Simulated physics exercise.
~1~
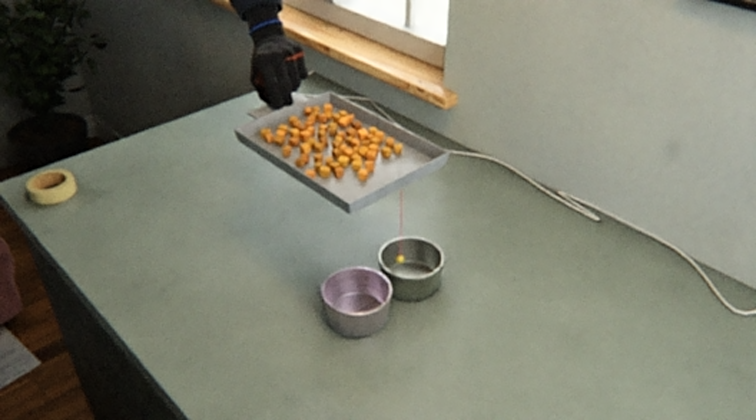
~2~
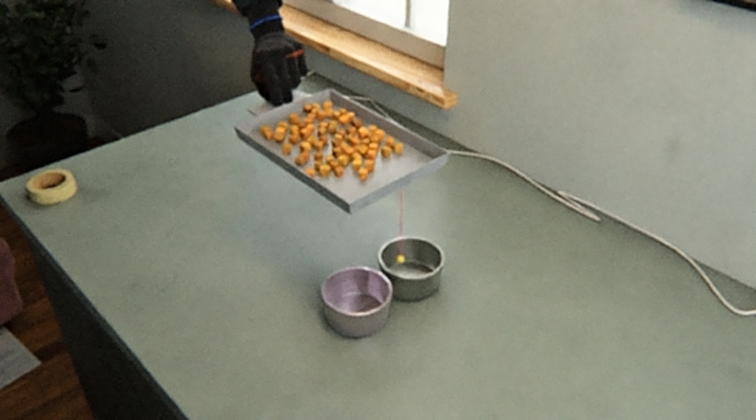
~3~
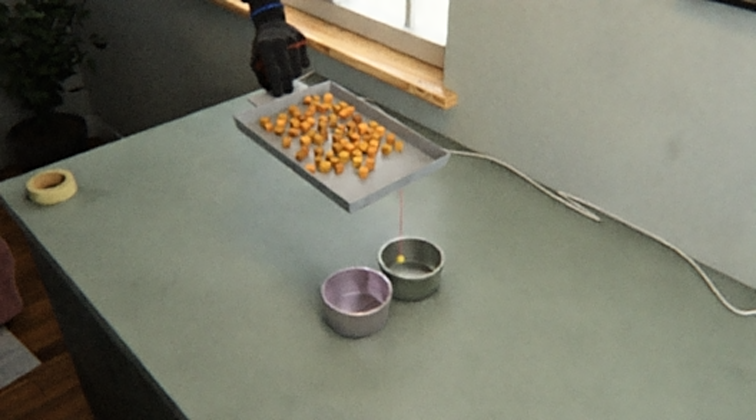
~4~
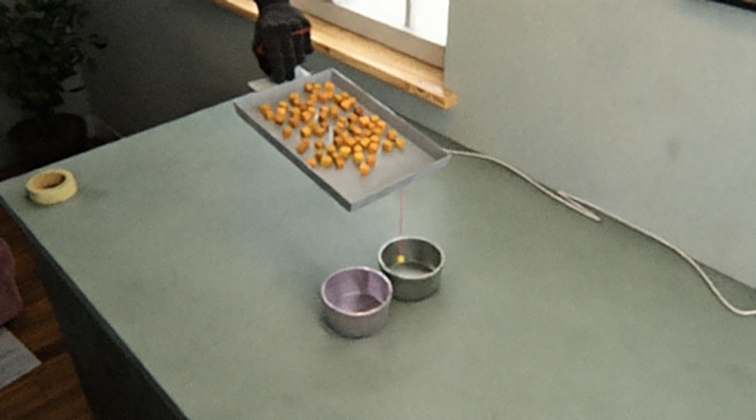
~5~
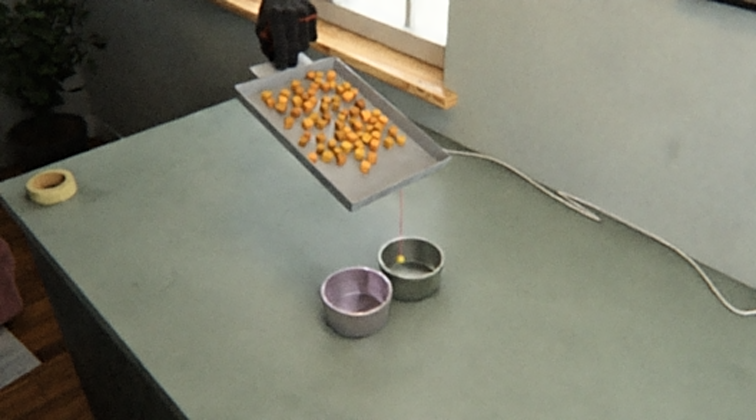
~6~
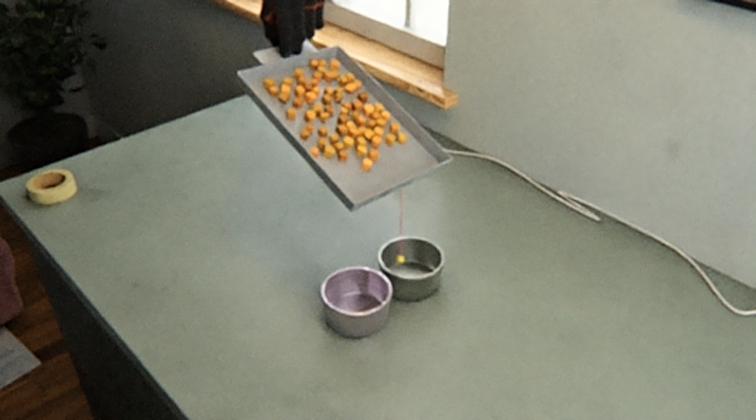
The footage shows a gloved hand holding a metal tray of small orange-brown pieces above two round dishes on a counter, then raising its back end so the tray slopes increasingly toward the front right corner, while the dishes remain still.
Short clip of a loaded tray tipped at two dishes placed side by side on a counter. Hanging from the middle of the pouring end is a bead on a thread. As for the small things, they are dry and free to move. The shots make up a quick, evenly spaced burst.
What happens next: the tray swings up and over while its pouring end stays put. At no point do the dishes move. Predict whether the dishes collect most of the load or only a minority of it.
They collect only a minority of it.
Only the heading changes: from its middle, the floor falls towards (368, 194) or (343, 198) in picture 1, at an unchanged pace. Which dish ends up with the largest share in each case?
Well, at the first place the left-side one, and at the second the left-side one.
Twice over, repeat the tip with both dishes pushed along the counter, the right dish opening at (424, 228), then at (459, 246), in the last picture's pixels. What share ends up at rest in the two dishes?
The first position comes out at 0 per cent, the other at 30 per cent.
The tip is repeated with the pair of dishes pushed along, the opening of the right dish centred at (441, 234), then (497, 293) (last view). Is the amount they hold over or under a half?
Placing 1: A minority of it. Placing 2: A minority of it.
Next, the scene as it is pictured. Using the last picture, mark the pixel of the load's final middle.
(458, 314).
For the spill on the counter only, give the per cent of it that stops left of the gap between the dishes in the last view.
About 0 per cent.
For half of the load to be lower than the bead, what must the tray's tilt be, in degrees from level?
Angle reached: About 120°.
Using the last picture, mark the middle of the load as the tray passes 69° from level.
Its middle sits at about pixel (412, 160).
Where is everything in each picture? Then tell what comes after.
The first frame shows corners of the pouring end near (350, 201) and (445, 152), level; middle of the load near (339, 141), croutons; left dish near (379, 318); right dish near (434, 282); bead on its thread near (400, 259).
The second frame shows corners of the pouring end near (350, 200) and (445, 152), level; middle of the load near (339, 139).
The third frame shows corners of the pouring end near (351, 200) and (446, 153), tipped barely, lowest at the right corner; middle of the load near (339, 134).
The fourth frame shows corners of the pouring end near (352, 200) and (447, 155), tipped a little, lowest at the right corner; middle of the load near (340, 127).
The fifth frame shows corners of the pouring end near (353, 200) and (448, 156), tipped clearly, lowest at the right corner; middle of the load near (341, 119).
The sixth frame shows corners of the pouring end near (355, 201) and (449, 158), tipped clearly, lowest at the right corner; middle of the load near (344, 113); left dish near (379, 318); right dish near (434, 282).
Shortly afterwards, tray tipped steeply; all but a few on the tray; a little in the air.
Next, tray tipped past a quarter turn; near half on the tray; near a third outside both; a little in the air.
Some moments later, tray tipped past a quarter turn; only a few in the right dish; all but a few outside both.
In the end, tray tipped past a quarter turn; none at all in the left dish; only a few in the right dish; all but a few outside both.
